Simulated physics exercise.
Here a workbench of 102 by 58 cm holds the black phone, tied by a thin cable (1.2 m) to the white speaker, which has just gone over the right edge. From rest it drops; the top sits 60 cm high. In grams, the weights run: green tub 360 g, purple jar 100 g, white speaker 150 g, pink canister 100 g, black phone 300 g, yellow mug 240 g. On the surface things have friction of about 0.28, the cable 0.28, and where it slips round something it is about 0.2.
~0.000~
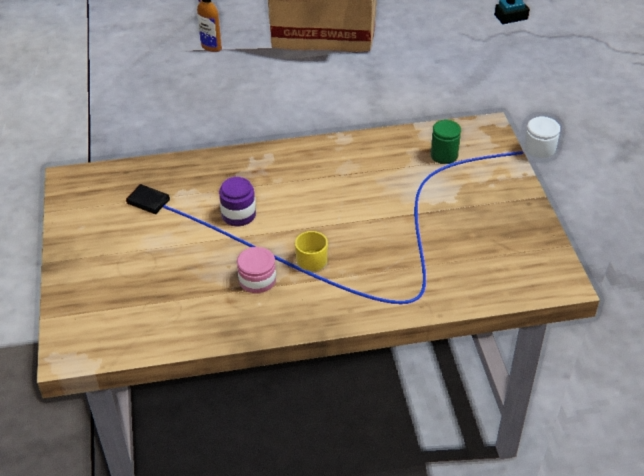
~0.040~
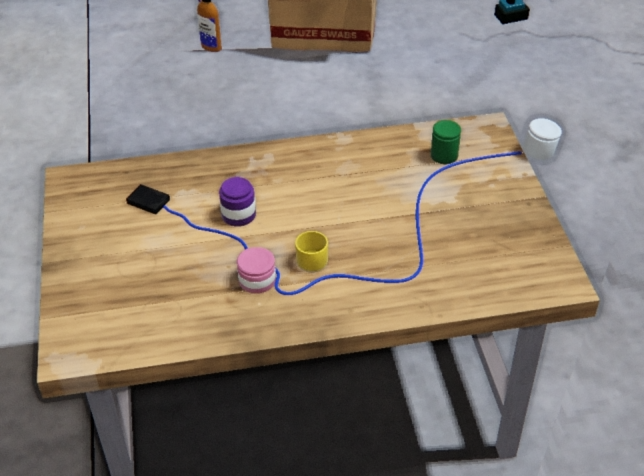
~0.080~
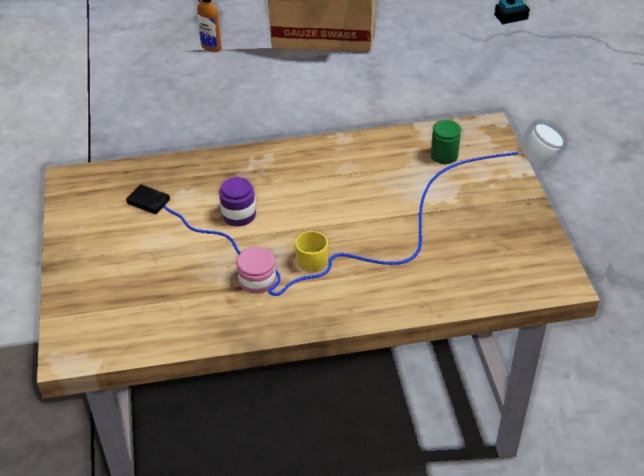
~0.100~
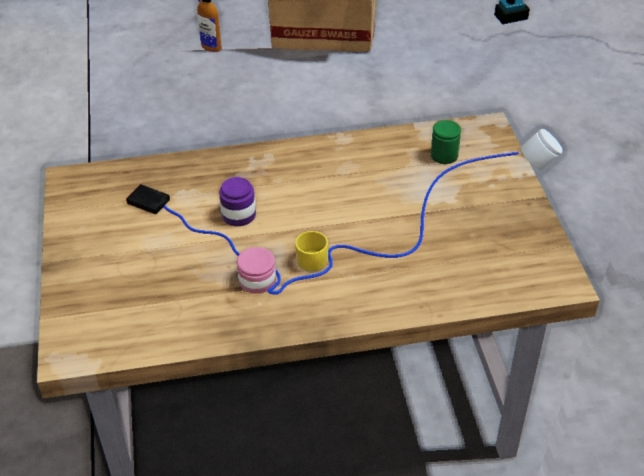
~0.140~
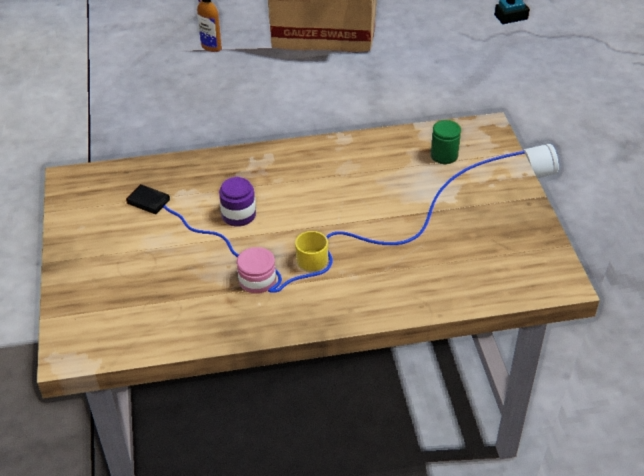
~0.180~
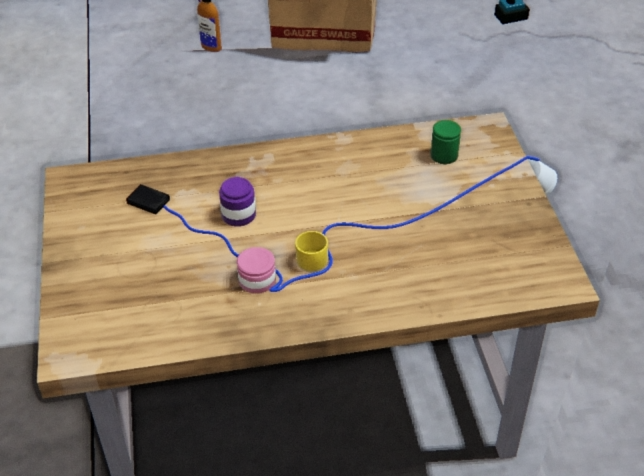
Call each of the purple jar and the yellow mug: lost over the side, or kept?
Calls: Purple jar kept; yellow mug kept.
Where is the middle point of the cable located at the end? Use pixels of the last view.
The halfway point lies around pixel (510, 205).
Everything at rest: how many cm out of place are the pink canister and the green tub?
Net shift, approx.: Pink canister = 0 cm; green tub = 0 cm.
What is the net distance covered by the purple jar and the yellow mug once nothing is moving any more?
The purple jar ends 2 cm from where it began, and the yellow mug ends 15 cm from where it began.
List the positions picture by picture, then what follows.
In the first frame, purple jar (236, 186); yellow mug (311, 242); cable runs through (473, 160) (416, 210) (418, 298) (216, 229).
In the second frame, white speaker (544, 128); cable runs through (472, 160) (384, 281) (212, 231).
In the third frame, white speaker (542, 145); cable runs through (469, 161) (352, 256) (209, 232).
In the fourth frame, white speaker (542, 150); cable runs through (469, 162) (340, 246) (209, 232).
In the fifth frame, white speaker (540, 162); cable runs through (477, 165) (209, 233).
In the sixth frame, purple jar (236, 186); yellow mug (312, 242); cable runs through (505, 170) (426, 215) (209, 233).
By 0.4 s, the cable's tail end at (178, 214); yellow mug 7 cm off its start, white speaker over the edge, black phone 4 cm off its start.
By 0.7 s, the cable's tail end at (195, 216); yellow mug 13 cm off its start, white speaker over the edge, black phone 7 cm off its start.
By 0.9 s, the cable's tail end at (209, 218); yellow mug 14 cm off its start at (319, 194), purple jar 3 cm off its start at (242, 177), white speaker over the edge.
By 1.2 s, the cable's tail end at (220, 217); yellow mug 14 cm off its start, purple jar 3 cm off its start, white speaker over the edge.
By 2.4 s, the cable's tail end at (228, 217); yellow mug 14 cm off its start at (319, 194), purple jar 3 cm off its start at (243, 177), white speaker over the edge, black phone 14 cm off its start at (208, 211).
